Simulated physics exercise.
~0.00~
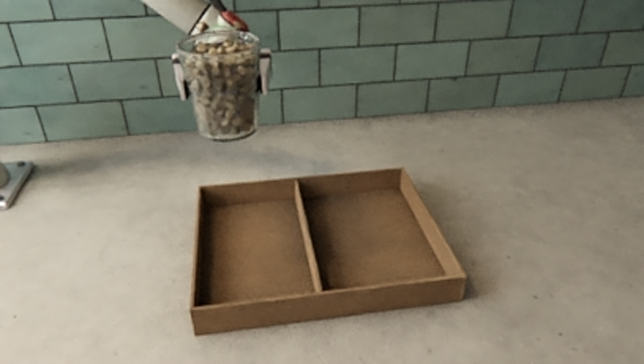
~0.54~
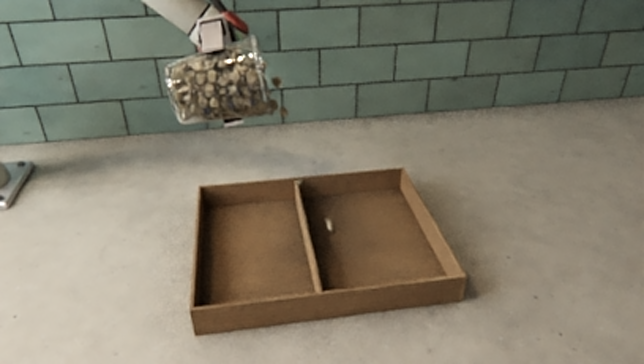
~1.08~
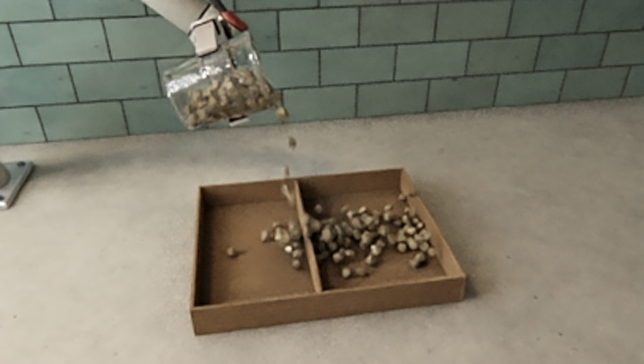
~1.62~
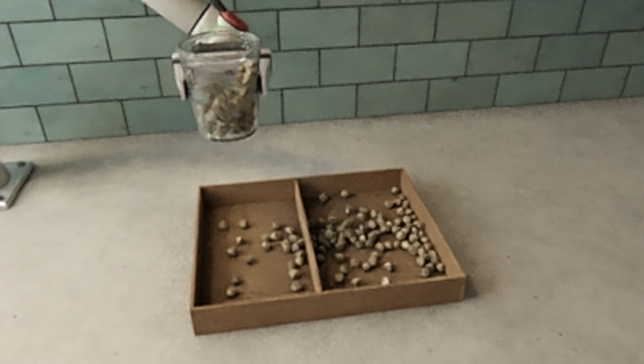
At first, a robot gripper holds a clear cup full of small pebbles upright above a brown tray, which sits on a pale surface before a green tiled wall and is split by a cross wall. The gripper tips the cup onto its side, and the first pebbles begin to leave its mouth. More pour down, landing mostly in the right part of the tray, with some in the left. The gripper then turns the cup upright again, still partly filled. In the end, pebbles lie scattered across both parts, most of them on the right, and the tray has not moved.
